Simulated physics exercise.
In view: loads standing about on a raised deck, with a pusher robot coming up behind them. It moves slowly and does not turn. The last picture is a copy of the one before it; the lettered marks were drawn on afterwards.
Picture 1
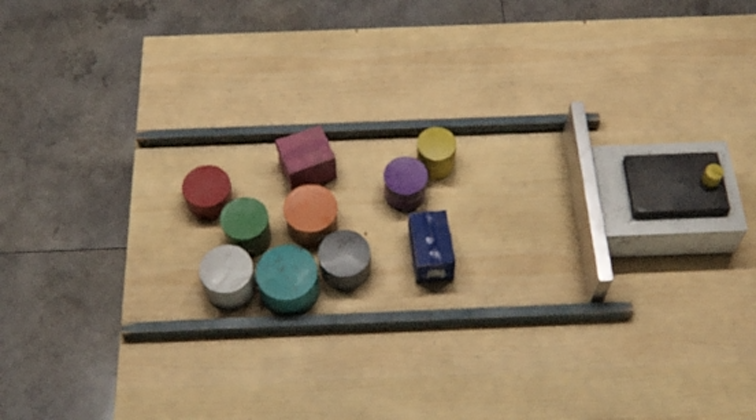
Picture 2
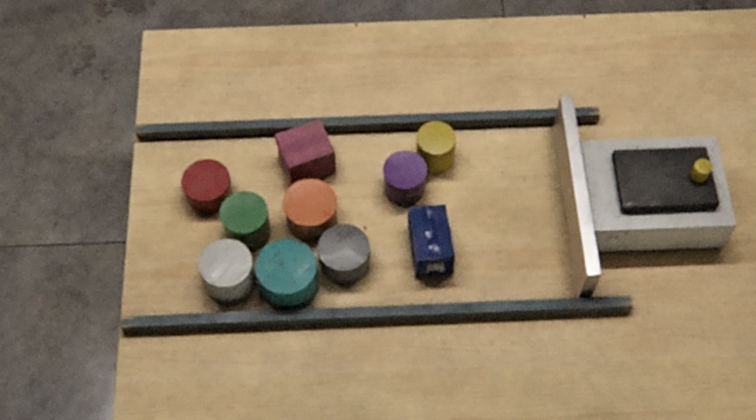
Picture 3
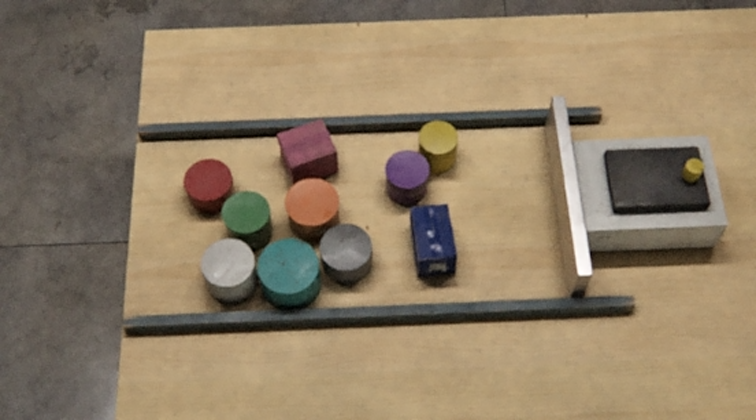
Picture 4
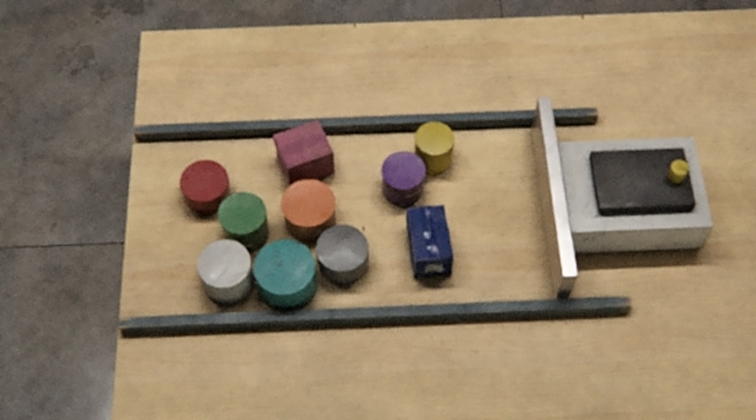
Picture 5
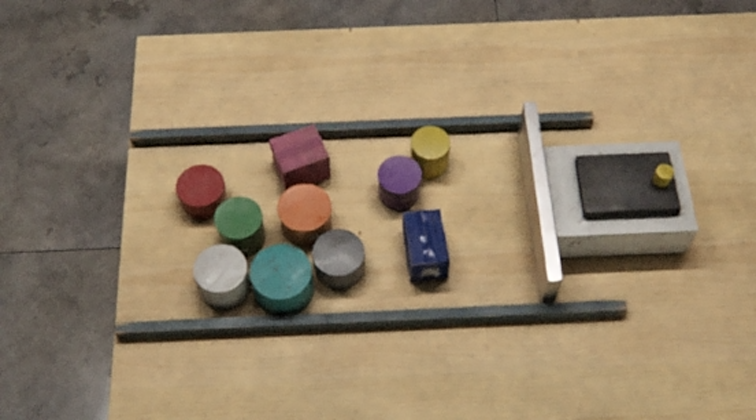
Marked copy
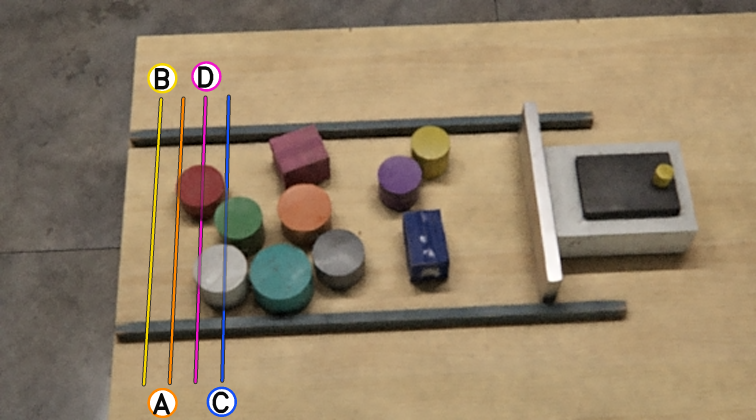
A pale machine with a wide flat bar slides slowly left toward colourful blocks that stay still.
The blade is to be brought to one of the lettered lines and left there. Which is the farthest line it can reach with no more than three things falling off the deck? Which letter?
No fourth one falls up to D.
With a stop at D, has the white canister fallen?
Yes.
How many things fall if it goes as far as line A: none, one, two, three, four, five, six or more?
Six or more.
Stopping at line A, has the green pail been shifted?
Yes.
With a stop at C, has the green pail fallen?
Yes.
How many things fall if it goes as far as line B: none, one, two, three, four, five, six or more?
Six or more.
On the marked copy, A at (177, 230); B at (153, 231); C at (226, 228); D at (201, 229).
Taking D. A third of the way, robot (498, 189); yellow canister (387, 150); blue parcel (395, 247).
Two thirds of the way, robot (375, 194); white canister (156, 294); red pail (176, 182).
When it is over, robot (278, 198); green pail over the edge; white canister over the edge; three fallen.
As for the rest, A drops seven; B drops seven; C is within the limit but short.
